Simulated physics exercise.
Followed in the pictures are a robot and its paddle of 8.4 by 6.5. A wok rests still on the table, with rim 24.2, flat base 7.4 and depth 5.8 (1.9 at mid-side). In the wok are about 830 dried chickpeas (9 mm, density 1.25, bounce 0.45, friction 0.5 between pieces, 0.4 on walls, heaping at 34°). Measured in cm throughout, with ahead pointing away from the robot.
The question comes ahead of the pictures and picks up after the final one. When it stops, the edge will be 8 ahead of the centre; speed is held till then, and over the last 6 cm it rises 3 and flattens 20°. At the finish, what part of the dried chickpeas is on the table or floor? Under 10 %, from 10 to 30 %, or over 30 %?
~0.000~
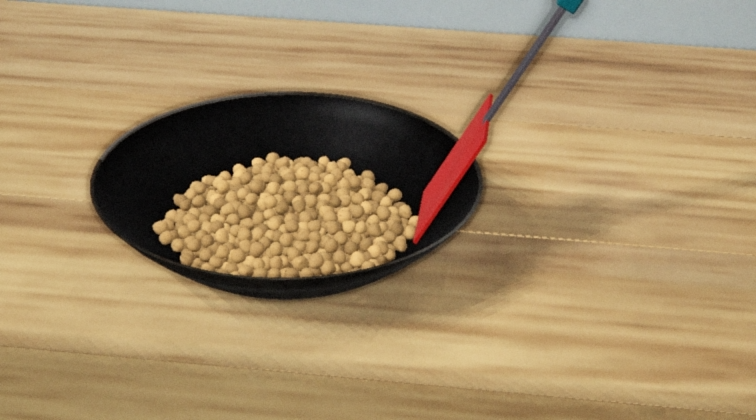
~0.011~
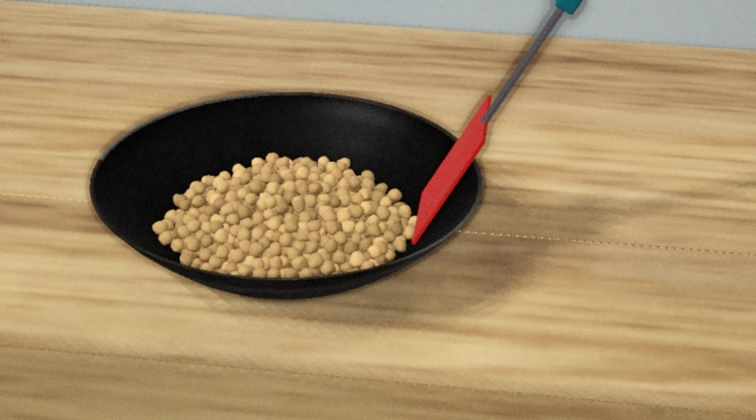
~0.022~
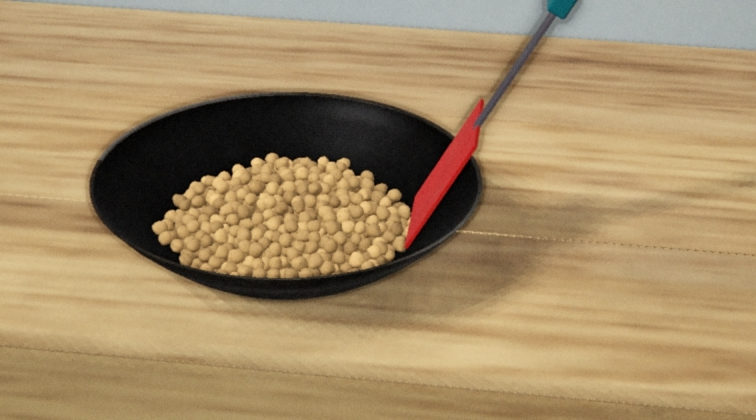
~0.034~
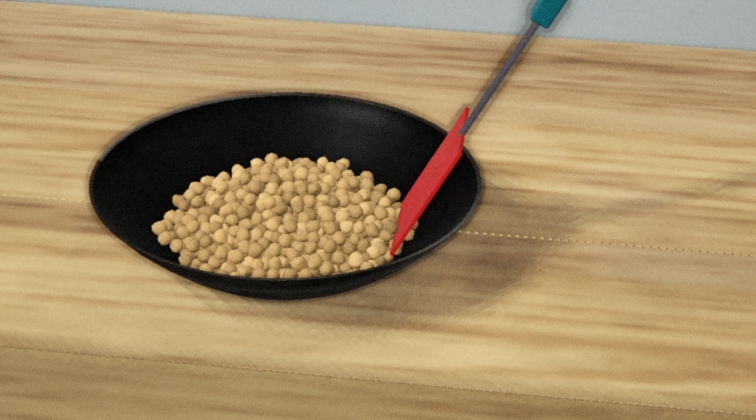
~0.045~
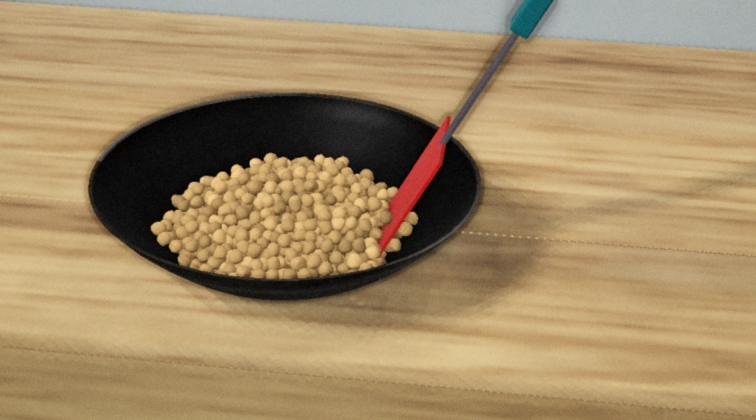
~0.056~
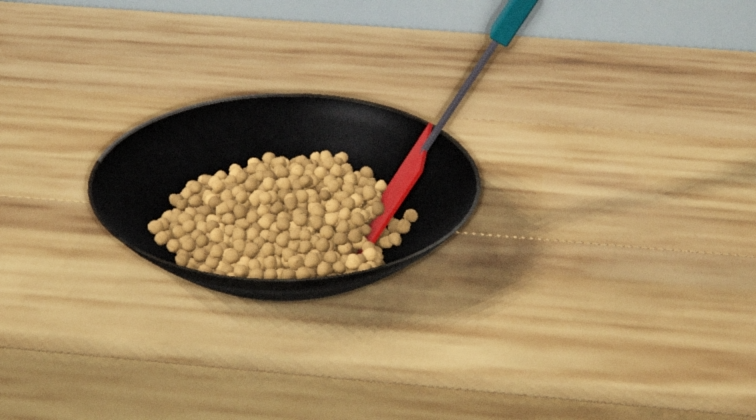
Over 30 %.
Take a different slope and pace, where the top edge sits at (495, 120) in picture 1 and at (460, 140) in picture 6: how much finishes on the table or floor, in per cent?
I'd put it at roughly 20 per cent.
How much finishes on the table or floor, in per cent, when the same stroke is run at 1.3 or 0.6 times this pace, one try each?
First try around 45 %, second try around 25 %.
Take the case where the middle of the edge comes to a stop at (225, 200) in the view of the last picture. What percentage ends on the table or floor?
Estimate: Approx. 10 %.
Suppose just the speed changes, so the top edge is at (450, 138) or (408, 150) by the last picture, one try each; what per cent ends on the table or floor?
That comes to some 25 and some 40 percent, in that order.
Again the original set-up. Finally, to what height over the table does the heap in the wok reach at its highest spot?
Height at rest: Roughly 5.5 cm.
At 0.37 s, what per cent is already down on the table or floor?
20 %.
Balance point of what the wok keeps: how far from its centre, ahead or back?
About 2.5 centimetres ahead.
By 0.10 s, sloping 62°, highest piece 7 above the table; 830 in the wok.
By 0.14 s, sloping 56°, highest piece 8 above the table; 830 in the wok.
By 0.37 s, sloping 42°, highest piece 18 above the table; 490 in the wok, 157 on the table or floor, 183 on the blade or in flight.
By 1.41 s, sloping 42°, highest piece 5 above the table; 490 in the wok, 340 on the table or floor.
Final count, 490 in the wok, 340 on the table or floor. That is 41 % on the table or floor.
